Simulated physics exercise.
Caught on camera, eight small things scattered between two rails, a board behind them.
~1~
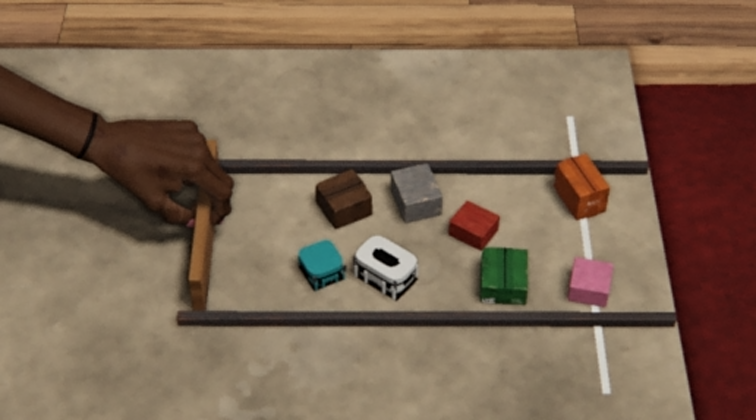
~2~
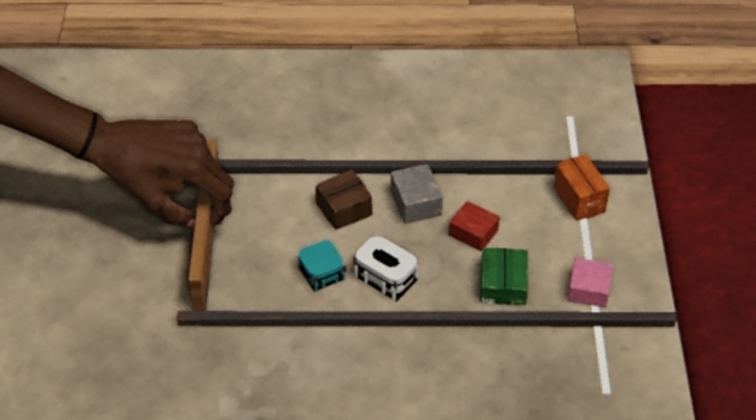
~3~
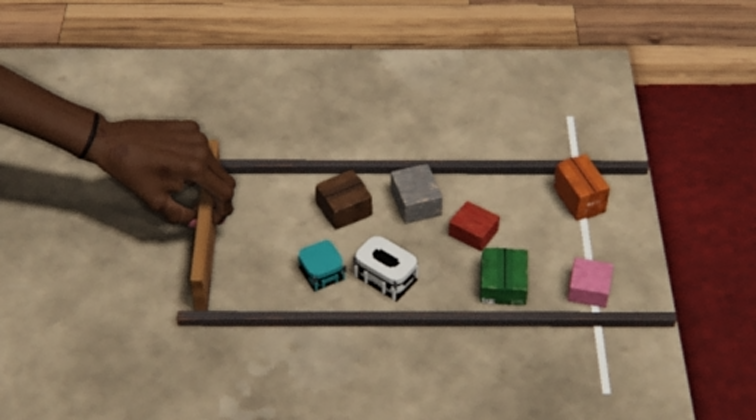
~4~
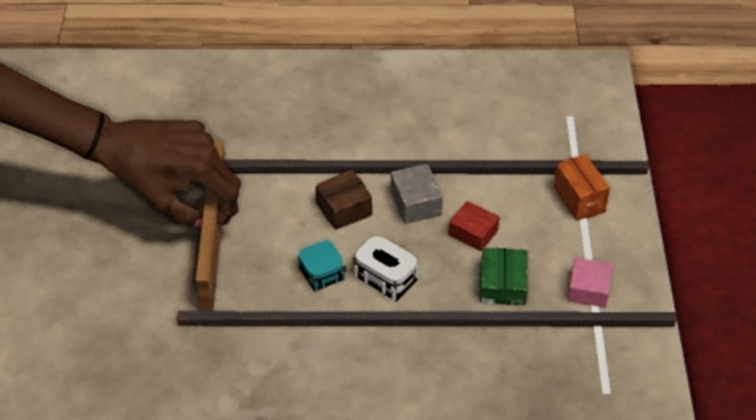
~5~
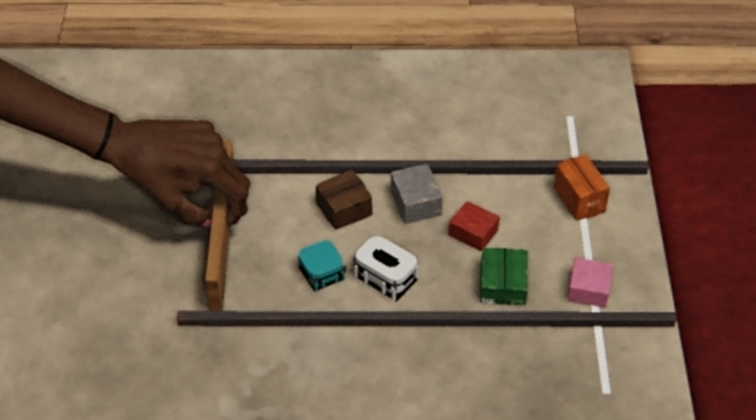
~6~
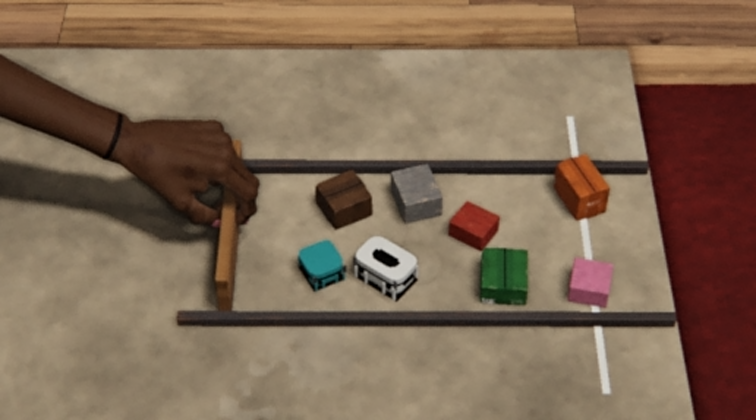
A dark-skinned hand with a thin black wristband slides an upright wooden board slowly to the right between two dark rails on a mottled grey surface, seen from above. Brown, grey, turquoise and white objects sit nearer the board, red and green ones farther right, and orange and pink ones by a white strip. The board moves only a short way, touching none of them, while they and the camera stay still.
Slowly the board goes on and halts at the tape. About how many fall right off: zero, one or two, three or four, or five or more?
The number that fall off is three or four.
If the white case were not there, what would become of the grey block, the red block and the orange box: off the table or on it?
The grey block remains up; the red block remains up; the orange box goes over.
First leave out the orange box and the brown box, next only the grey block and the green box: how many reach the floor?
The counts: 2 and 1.
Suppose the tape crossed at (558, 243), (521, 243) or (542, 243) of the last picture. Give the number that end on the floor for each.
It would be 1, 0 and 1.
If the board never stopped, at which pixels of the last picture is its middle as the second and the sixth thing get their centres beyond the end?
Its middle is around (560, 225) and later (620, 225).
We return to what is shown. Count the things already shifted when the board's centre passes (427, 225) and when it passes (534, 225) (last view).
At the one place 6, at the other 8.
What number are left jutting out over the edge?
1 of them.
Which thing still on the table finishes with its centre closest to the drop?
It is the grey block.
Soon after, none off yet; orange box at rest near (581, 187); pink block at rest near (590, 283); green box moving near (510, 277).
At rest, the number that fall off is three or four; fallen, green box, pink block and orange box.
